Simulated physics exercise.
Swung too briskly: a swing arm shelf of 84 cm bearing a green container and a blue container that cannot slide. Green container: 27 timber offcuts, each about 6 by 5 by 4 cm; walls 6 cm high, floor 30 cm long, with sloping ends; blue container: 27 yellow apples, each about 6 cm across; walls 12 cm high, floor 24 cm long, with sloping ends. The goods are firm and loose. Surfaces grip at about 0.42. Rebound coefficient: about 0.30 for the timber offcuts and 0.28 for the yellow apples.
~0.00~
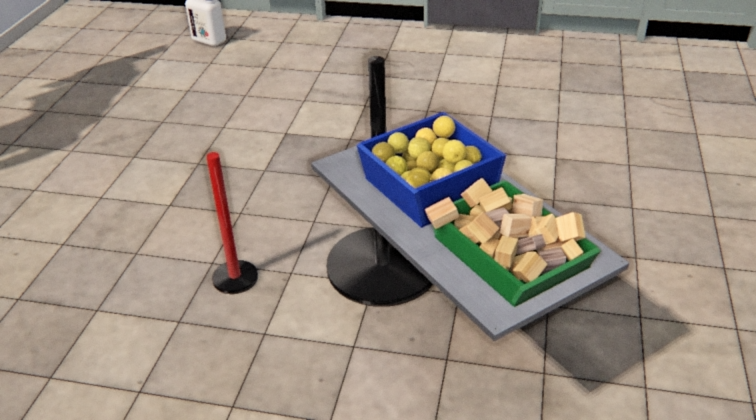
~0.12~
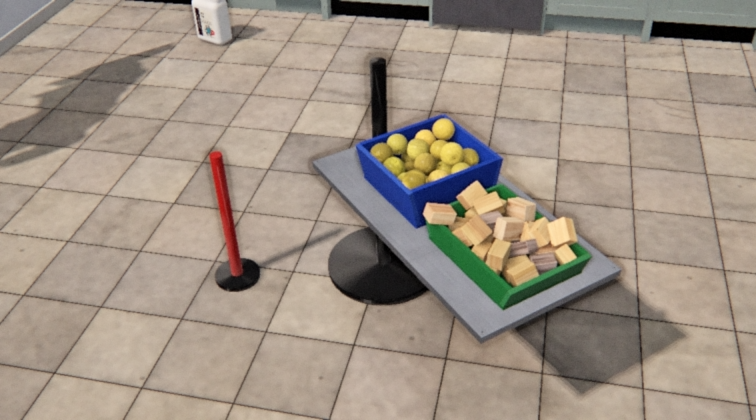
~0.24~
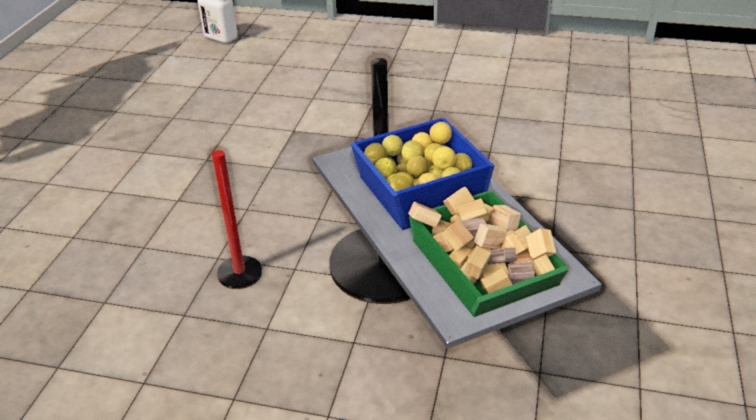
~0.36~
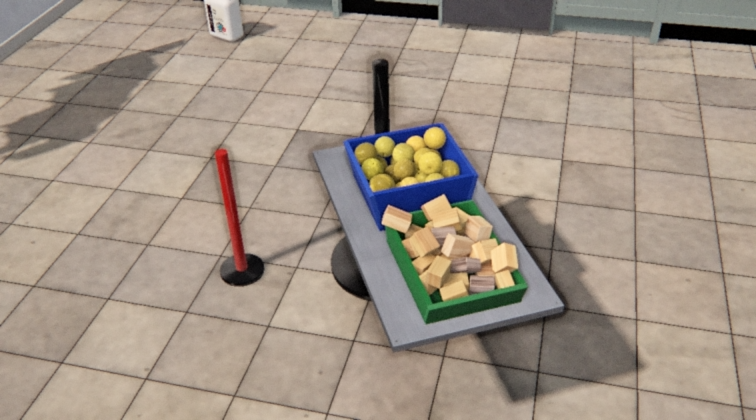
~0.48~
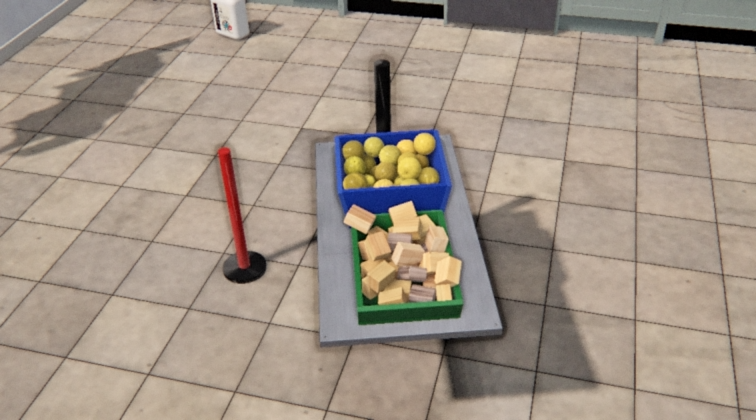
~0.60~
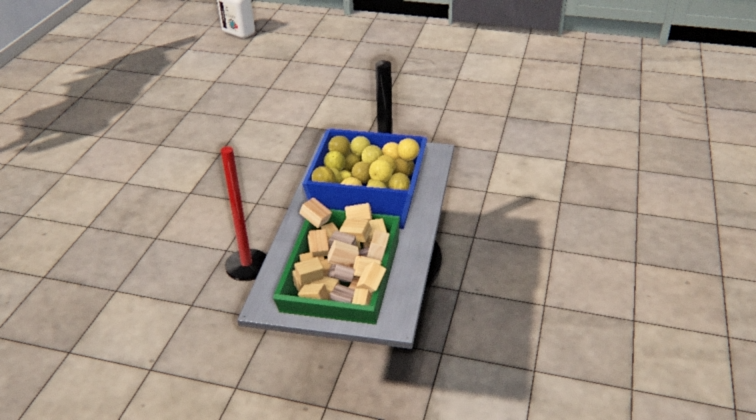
At first, a gray board on a black stand points toward the lower right, carrying a blue container of round yellow items and a green one of wooden blocks. The board swings clockwise, slowly then faster, through pointing toward the viewer to angling lower left near the red post, its load still inside.
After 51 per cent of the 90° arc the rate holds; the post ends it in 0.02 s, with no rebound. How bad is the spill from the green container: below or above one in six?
It sheds less than a sixth of them.
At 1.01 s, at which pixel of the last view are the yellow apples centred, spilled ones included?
Near (304, 148).
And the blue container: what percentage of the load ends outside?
Blue container 0 per cent.
After 0.93 s, end of the swing.
After 1.01 s, the green container has all 27 and the blue container has all 27.
After 1.13 s, the green container is down by 1 of 27 and the blue container has all 27.
After 1.35 s, the green container is down by 2 of 27 and the blue container has all 27.
When it is over (at 1.78 s), the green container is down by 2 of 27 and the blue container has all 27. Asked share, 2 of 27, 7 per cent.
